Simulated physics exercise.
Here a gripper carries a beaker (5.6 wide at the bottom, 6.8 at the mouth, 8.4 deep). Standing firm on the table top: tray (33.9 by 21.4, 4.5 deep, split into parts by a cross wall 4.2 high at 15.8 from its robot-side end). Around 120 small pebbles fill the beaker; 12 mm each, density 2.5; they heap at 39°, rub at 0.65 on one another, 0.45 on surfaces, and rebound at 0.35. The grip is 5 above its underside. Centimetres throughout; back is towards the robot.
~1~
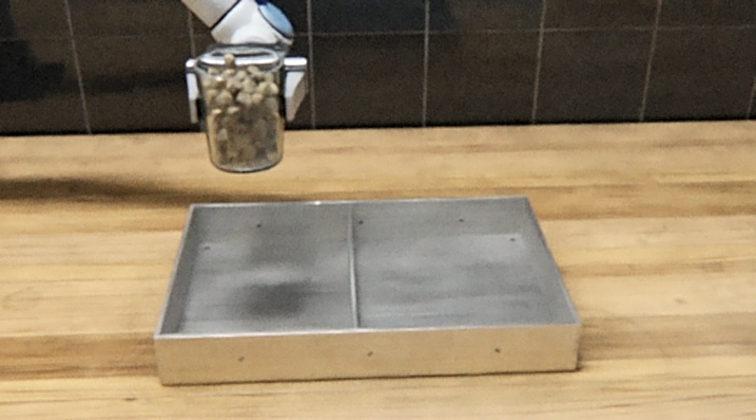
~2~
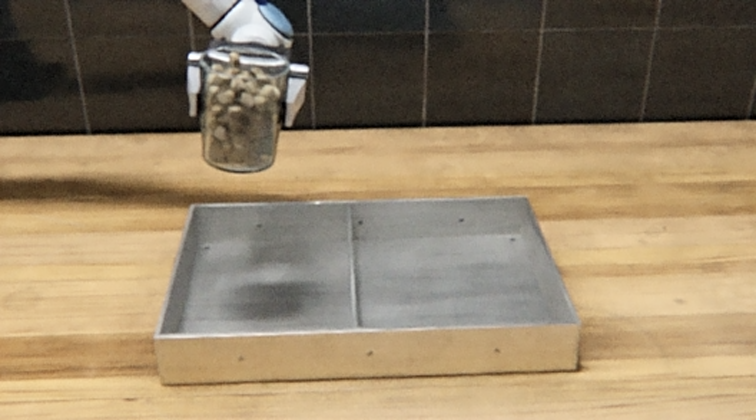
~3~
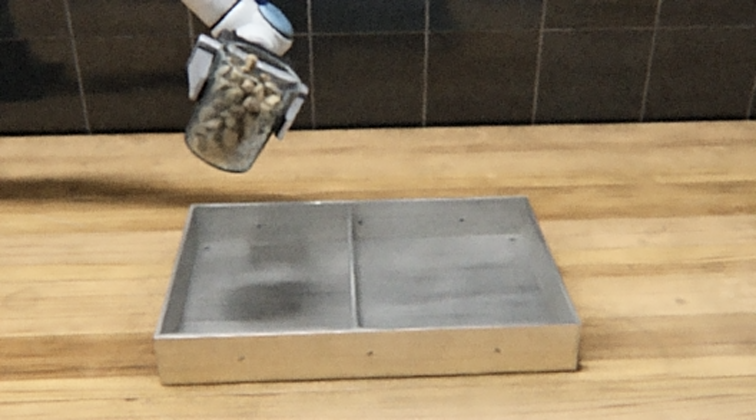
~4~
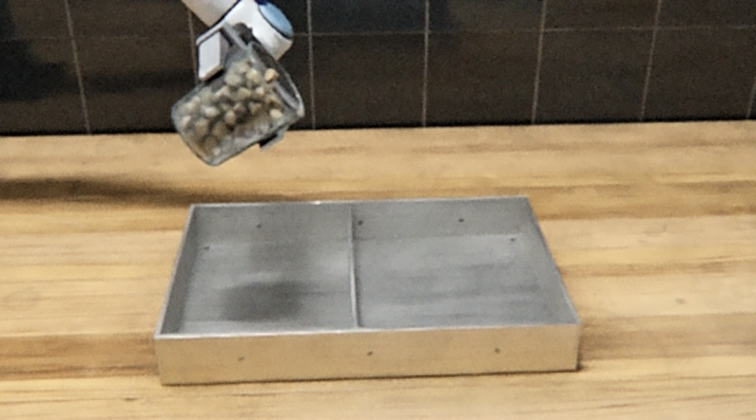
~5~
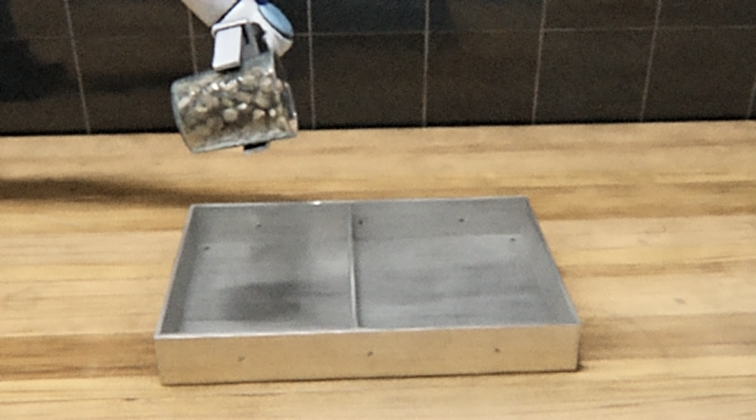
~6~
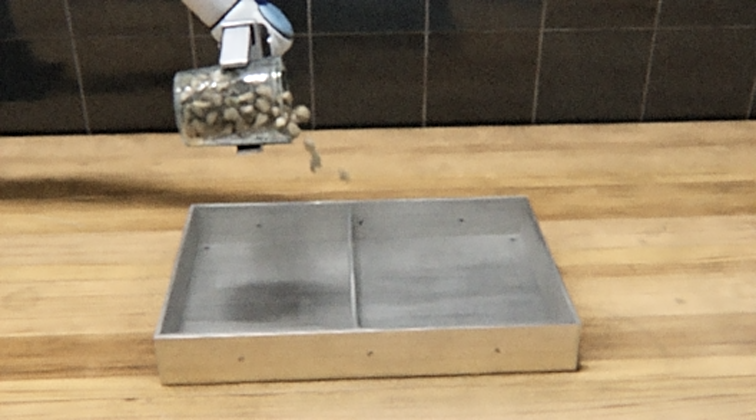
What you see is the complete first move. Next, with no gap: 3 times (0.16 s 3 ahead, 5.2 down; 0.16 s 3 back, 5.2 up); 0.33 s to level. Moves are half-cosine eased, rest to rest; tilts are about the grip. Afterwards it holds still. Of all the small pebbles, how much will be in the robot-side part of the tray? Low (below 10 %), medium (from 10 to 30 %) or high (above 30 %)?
Answer: Medium; from 10 to 30 % of the small pebbles finish in the robot-side part of the tray.
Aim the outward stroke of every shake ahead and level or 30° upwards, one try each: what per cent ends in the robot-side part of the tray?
Some 35 and 30 per cent.
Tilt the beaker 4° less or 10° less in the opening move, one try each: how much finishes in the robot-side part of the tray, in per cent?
Some 5 and 5 per cent.
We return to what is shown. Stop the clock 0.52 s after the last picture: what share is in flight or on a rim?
Roughly 0 per cent.
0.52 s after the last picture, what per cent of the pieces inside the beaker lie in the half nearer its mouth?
Some 40 per cent.
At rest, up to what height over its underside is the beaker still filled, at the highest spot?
About 8.0 cm.
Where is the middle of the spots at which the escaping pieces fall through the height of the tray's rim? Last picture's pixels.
Around (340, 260).
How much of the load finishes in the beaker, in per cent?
About 75 per cent.
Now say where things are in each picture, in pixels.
The first frame shows beaker middle at (243, 113), level; upper third of the load around (239, 89), from x 210 to 275, top at y 60; 116 in the beaker.
The second frame shows beaker middle at (242, 113), tilted 8° forward; upper third of the load around (239, 90), from x 210 to 275, top at y 60.
The third frame shows beaker middle at (238, 112), tilted 29° forward; upper third of the load around (238, 89), from x 195 to 275, top at y 65.
The fourth frame shows beaker middle at (235, 109), tilted 56° forward; upper third of the load around (241, 89), from x 185 to 275, top at y 65.
The fifth frame shows beaker middle at (233, 106), tilted 77° forward; upper third of the load around (232, 88), from x 185 to 280, top at y 75.
The sixth frame shows beaker middle at (233, 105), tilted 85° forward; upper third of the load around (224, 92), from x 185 to 345, top at y 75; 112 in the beaker, 4 in flight or on a rim.
Then, 0.52 s later, tilted 85° forward, highest piece 18 above the table; 95 in the beaker, 13 in the robot-side part, 8 in the far-side part.
Then, 1.03 s later, tilted 75° forward, highest piece 22 above the table; 89 in the beaker, 17 in the robot-side part, 10 in the far-side part.
Then, 1.49 s later, level, highest piece 23 above the table; 89 in the beaker, 17 in the robot-side part, 10 in the far-side part.
Then, 2.54 s later, level, highest piece 23 above the table; 89 in the beaker, 17 in the robot-side part, 10 in the far-side part.
At rest, 89 in the beaker, 17 in the robot-side part, 10 in the far-side part. That is 15 % in the robot-side part of the tray.
